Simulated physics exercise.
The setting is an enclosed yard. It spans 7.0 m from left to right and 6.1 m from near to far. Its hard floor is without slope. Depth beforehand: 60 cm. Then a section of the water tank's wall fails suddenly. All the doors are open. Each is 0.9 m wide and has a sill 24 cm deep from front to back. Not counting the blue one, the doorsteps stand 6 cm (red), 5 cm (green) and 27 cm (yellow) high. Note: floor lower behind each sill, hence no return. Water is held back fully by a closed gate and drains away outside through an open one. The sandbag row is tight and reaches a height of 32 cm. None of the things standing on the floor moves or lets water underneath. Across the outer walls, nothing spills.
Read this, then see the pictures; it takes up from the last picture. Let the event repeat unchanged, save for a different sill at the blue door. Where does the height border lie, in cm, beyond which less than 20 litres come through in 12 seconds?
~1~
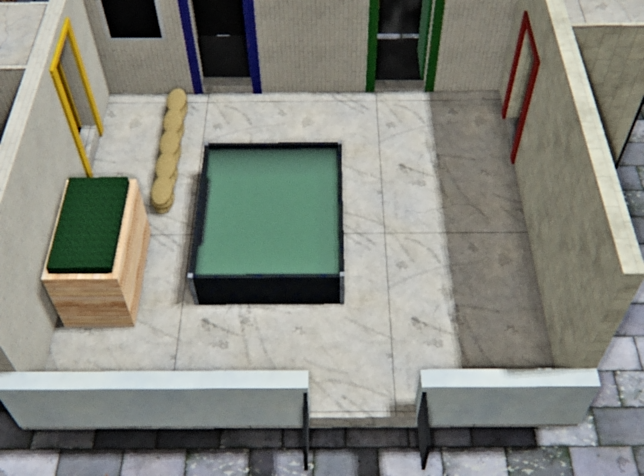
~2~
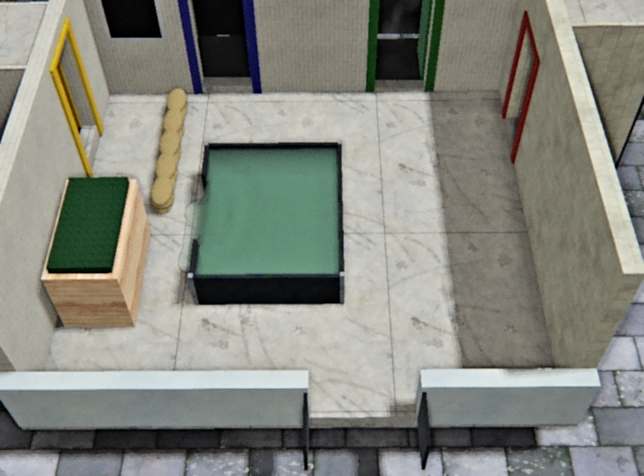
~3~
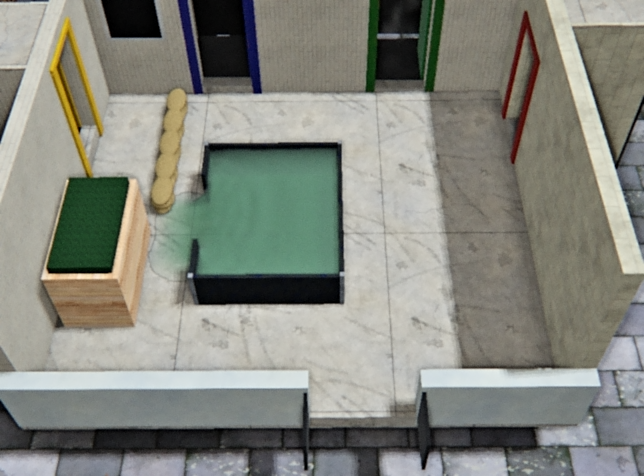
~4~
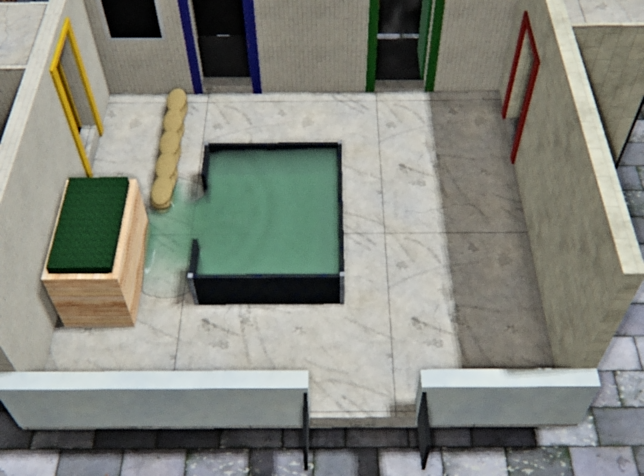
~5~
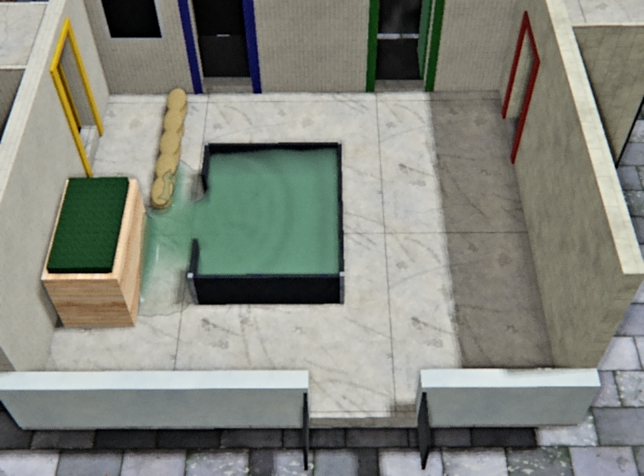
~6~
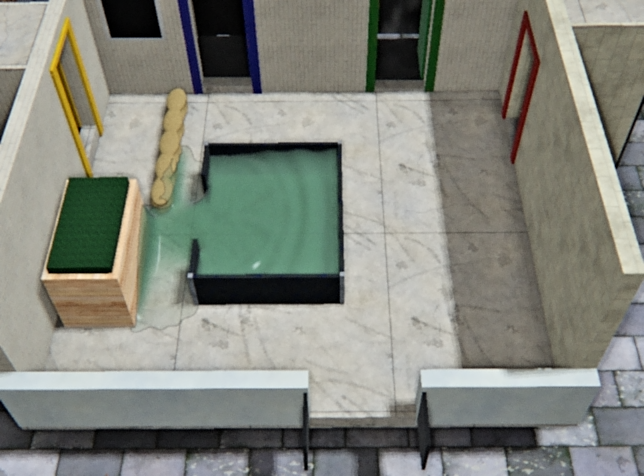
It lies at roughly 13.5 cm.
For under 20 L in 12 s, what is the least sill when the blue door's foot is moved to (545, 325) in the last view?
About 7.5 cm.
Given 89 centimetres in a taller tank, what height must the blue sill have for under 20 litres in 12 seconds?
I'd say close to 20 cm.
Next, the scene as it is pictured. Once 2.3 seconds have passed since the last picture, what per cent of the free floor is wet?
Wet share: Near 45 %.
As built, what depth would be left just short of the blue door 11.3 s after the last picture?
Some 7.0 cm.
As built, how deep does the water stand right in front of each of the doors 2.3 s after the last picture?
Depth (cm): Red 0 / blue 19 / green 0 / yellow 11.
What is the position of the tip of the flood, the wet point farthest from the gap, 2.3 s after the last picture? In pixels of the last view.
The tip of the flood lies near (442, 399).
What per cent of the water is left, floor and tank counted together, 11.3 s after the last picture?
About 94 in every hundred.
Then, 0.7 s after the last picture water covers 20 % of the floor, deepest (50 cm) near (157, 241); it has not reached the blue door.
Then, 2.3 s after the last picture water covers 45 % of the floor, deepest (29 cm) near (157, 241); 19 cm at the blue door, 2 litres in over its 15 cm sill.
Then, 11.3 s after the last picture water covers 95 % of the floor, deepest (12 cm) near (92, 224); 7 cm at the blue door, 11 litres in over its 15 cm sill.
At the blue door as built, the water peaked near 19 cm, 2.3 s after the last picture.
With a sill of 11.5 cm, 40 litres would have come in within the 12 s; with 15.5 cm, 9 litres. So under 20 litres takes about 13.5 cm.
